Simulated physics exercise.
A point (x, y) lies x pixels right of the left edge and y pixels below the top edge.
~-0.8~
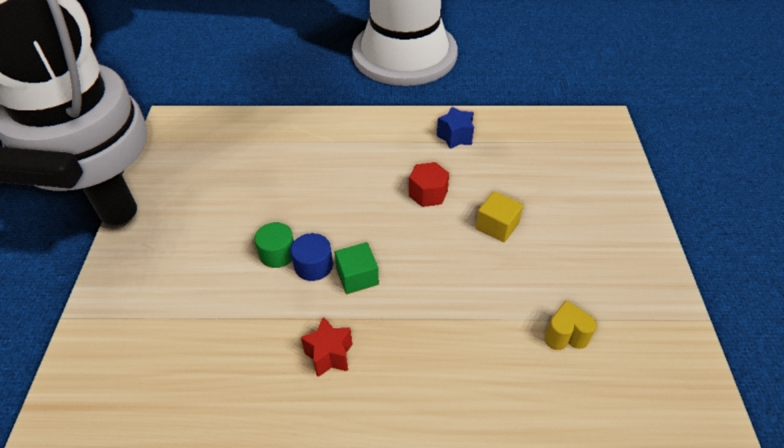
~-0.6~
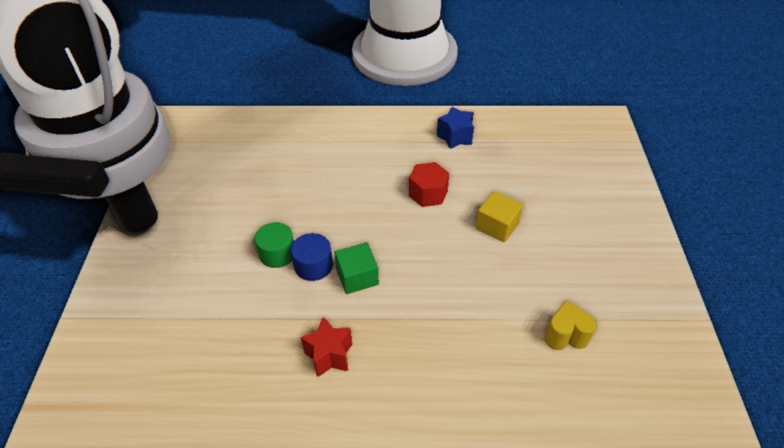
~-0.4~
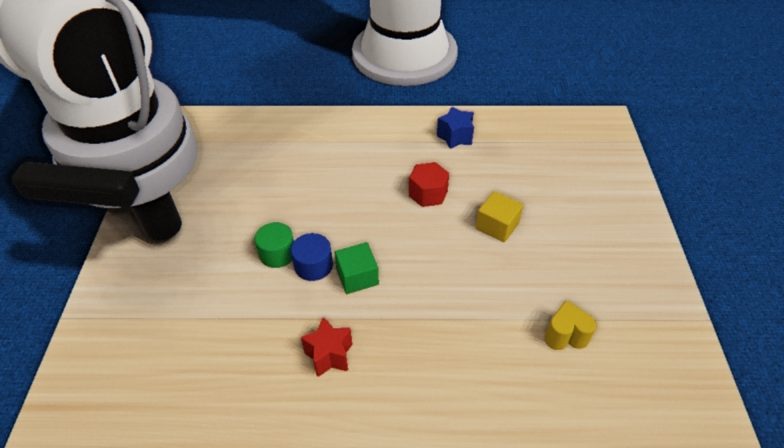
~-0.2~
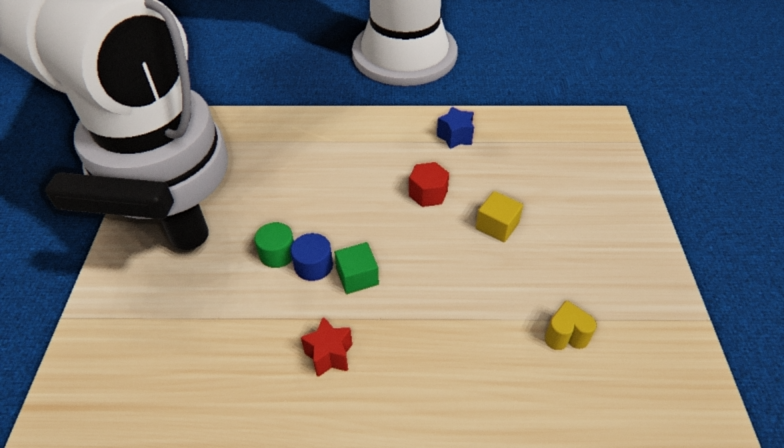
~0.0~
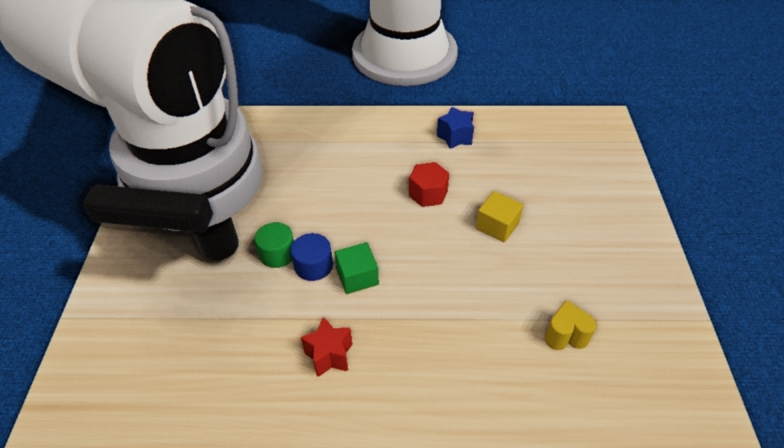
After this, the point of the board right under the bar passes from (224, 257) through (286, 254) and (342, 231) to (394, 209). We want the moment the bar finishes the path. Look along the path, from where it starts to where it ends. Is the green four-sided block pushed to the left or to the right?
Displaced right.
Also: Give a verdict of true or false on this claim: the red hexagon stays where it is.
The statement is false.
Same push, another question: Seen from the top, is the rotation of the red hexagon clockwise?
Short answer: Yes.
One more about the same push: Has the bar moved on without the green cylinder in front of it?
No.
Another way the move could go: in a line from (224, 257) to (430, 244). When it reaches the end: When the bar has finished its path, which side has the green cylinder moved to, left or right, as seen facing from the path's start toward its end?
Facing from start to end, it shifts left.
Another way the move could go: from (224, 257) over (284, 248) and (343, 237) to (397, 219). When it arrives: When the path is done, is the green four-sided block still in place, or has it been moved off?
The green four-sided block will not stay where it is.
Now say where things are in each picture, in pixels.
In the first frame, tip of the bar (120, 213), middles of tops, green cylinder (273, 235), blue cylinder (310, 247), green four-sided block (356, 258), red hexagon (429, 174).
In the second frame, bar (140, 220), nothing pushed.
In the third frame, bar (164, 228), nothing pushed.
In the fourth frame, bar (191, 237), nothing pushed.
In the fifth frame, bar (220, 247), green cylinder (273, 235), blue cylinder (310, 247), green four-sided block (356, 258), red hexagon (429, 174).
What follows on the original path. One third of the way, bar (284, 245); green cylinder (317, 222); blue cylinder (342, 244); green four-sided block (370, 265).
Two thirds of the way, bar (342, 221); green cylinder (372, 197); blue cylinder (359, 238); green four-sided block (371, 268), turned 15° anticlockwise.
At the end, bar (394, 199); green cylinder (415, 170); blue cylinder (361, 237); green four-sided block (371, 268), turned 15° anticlockwise; red hexagon (451, 164), turned 50° clockwise.
